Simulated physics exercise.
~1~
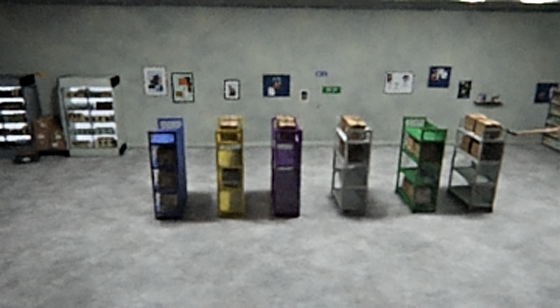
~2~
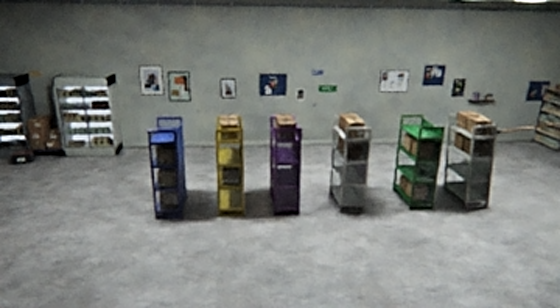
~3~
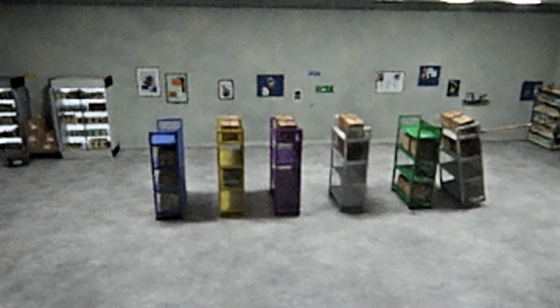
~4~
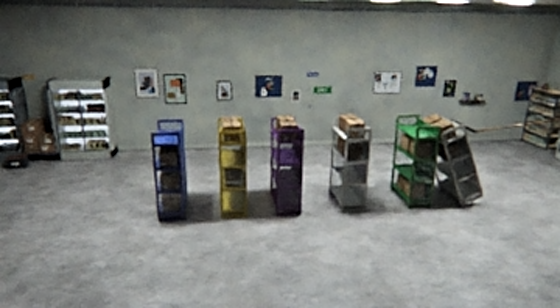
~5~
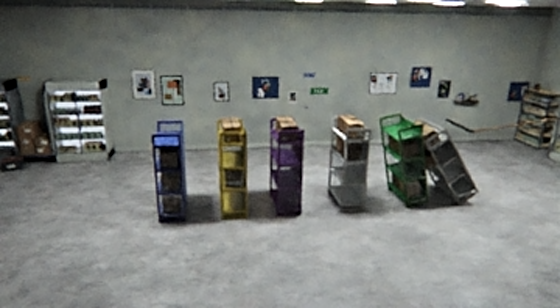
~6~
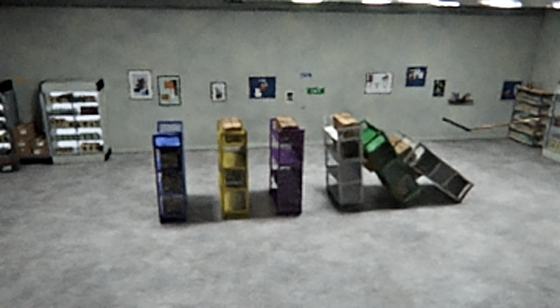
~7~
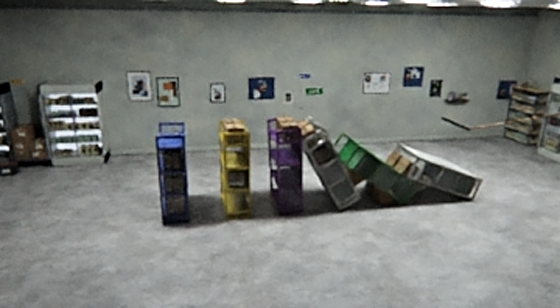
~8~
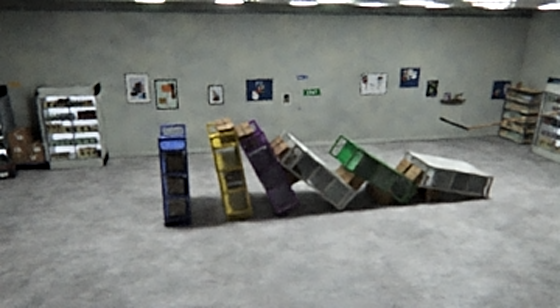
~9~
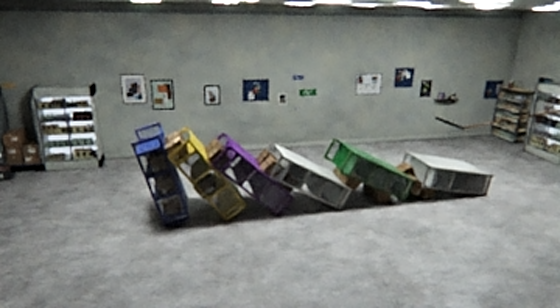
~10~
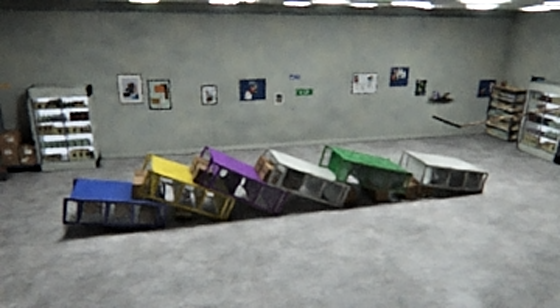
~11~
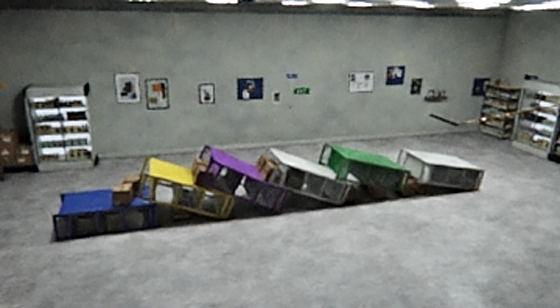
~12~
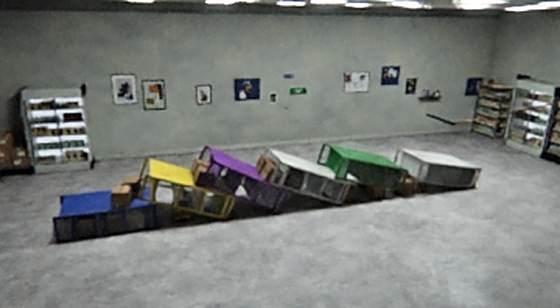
In a grey-walled room with a concrete floor, seen from the front and slightly above as the view drifts slowly sideways, six tall racks holding cartons stand in a row. From left they are blue, yellow, purple, grey, green and grey, with lit shelves and framed posters behind. A pole at the right pushes the rightmost rack, which tips left into the green one. Each rack topples against its neighbour in turn, spilling cartons, until the blue one falls last. It ends lying flat at the left, while the others rest slanted, overlapping in a line, with none left standing.
